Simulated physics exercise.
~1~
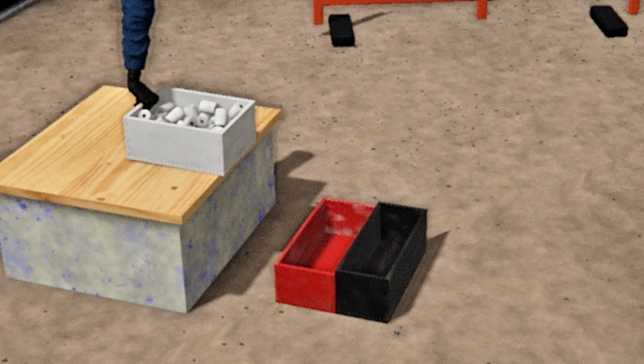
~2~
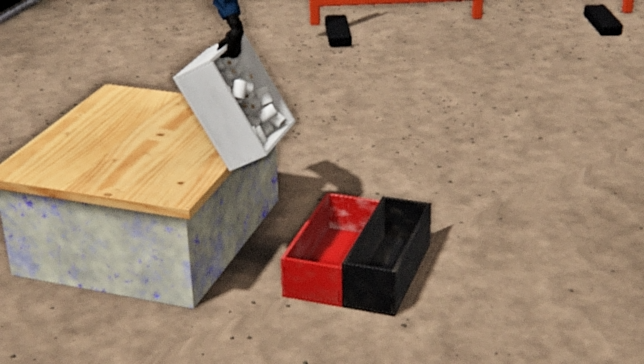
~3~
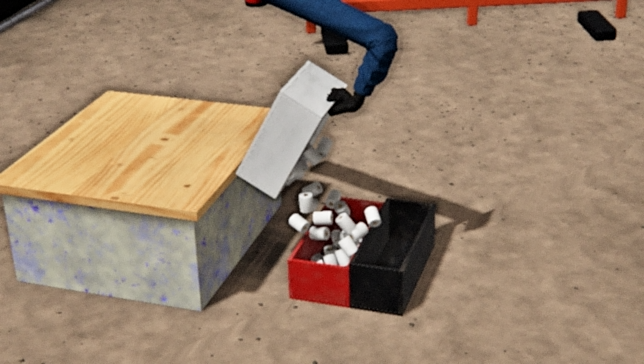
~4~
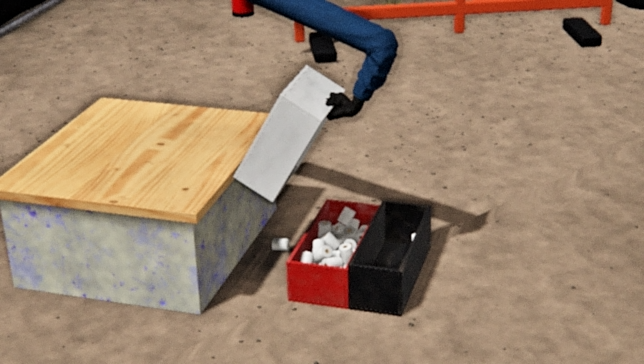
A gloved arm tips a white crate, pouring paper rolls mostly into the red tub.
